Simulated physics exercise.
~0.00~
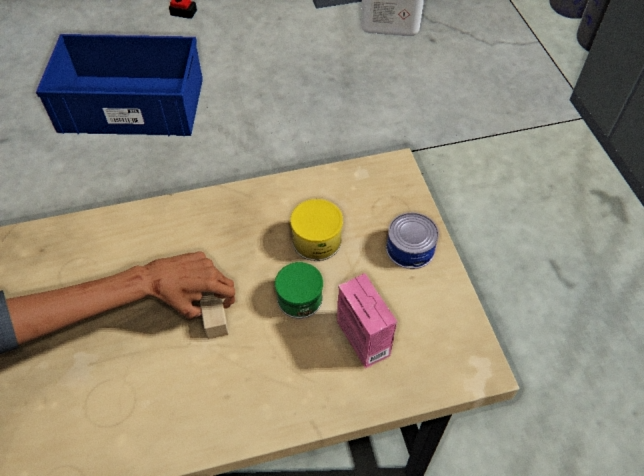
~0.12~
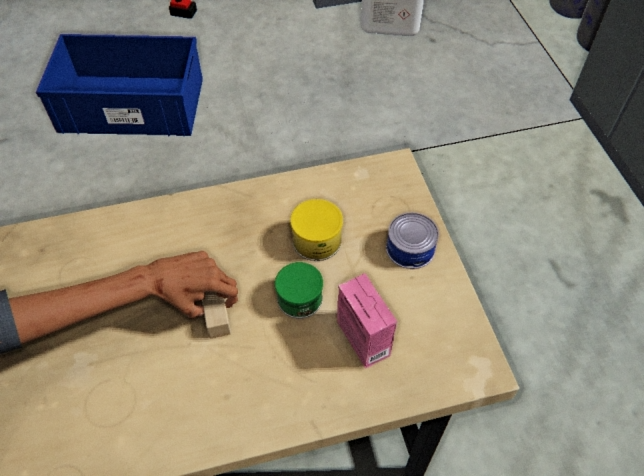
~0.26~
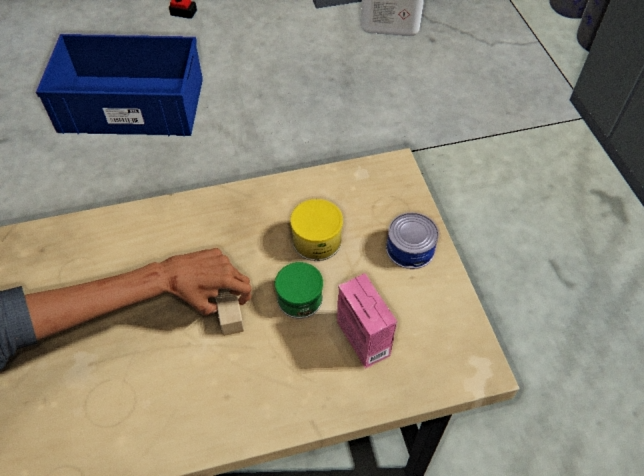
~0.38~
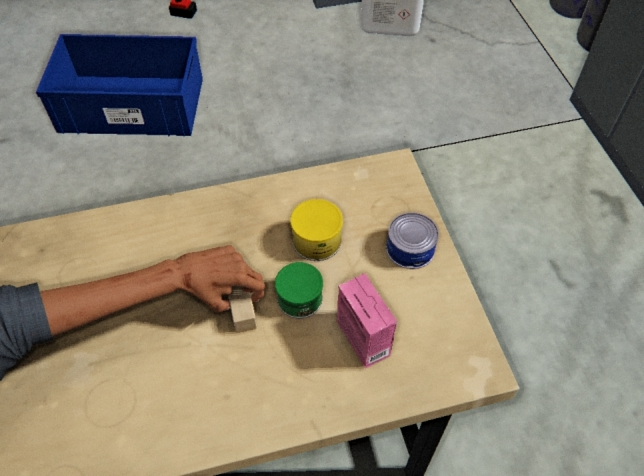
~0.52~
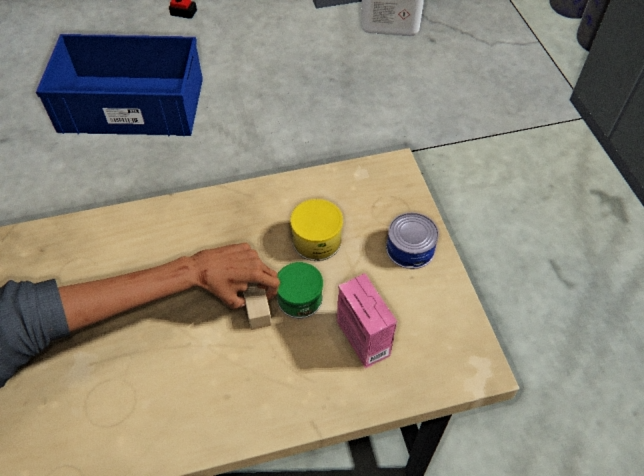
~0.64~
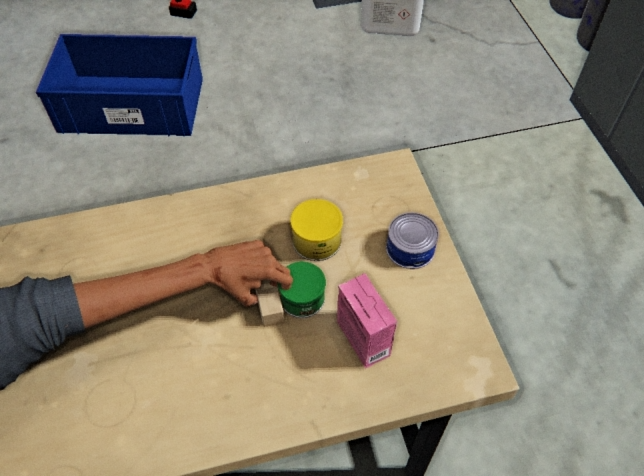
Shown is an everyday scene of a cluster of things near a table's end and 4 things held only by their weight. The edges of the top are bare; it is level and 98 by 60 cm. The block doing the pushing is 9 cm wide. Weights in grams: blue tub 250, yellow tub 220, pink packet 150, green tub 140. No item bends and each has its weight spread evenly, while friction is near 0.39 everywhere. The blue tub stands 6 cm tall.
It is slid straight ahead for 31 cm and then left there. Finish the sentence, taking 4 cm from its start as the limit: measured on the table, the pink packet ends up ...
The pink packet ends up near its start.
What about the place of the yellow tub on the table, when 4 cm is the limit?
In the end the yellow tub remains stationary.
By 0.84 s, 14 cm of push; green tub 5 cm from its spot.
By 1.14 s, 20 cm of push; green tub 11 cm from its spot.
By 1.34 s, 24 cm of push; green tub 15 cm from its spot.
By 1.64 s, 30 cm of push; green tub 20 cm from its spot; blue tub 2 cm from its spot.
When it is over (2.1 s), not toppled but over 4 cm from the start, green tub; the other 3 within 4 cm of the start. End places, in pixels of the last picture, pink packet near (365, 322).
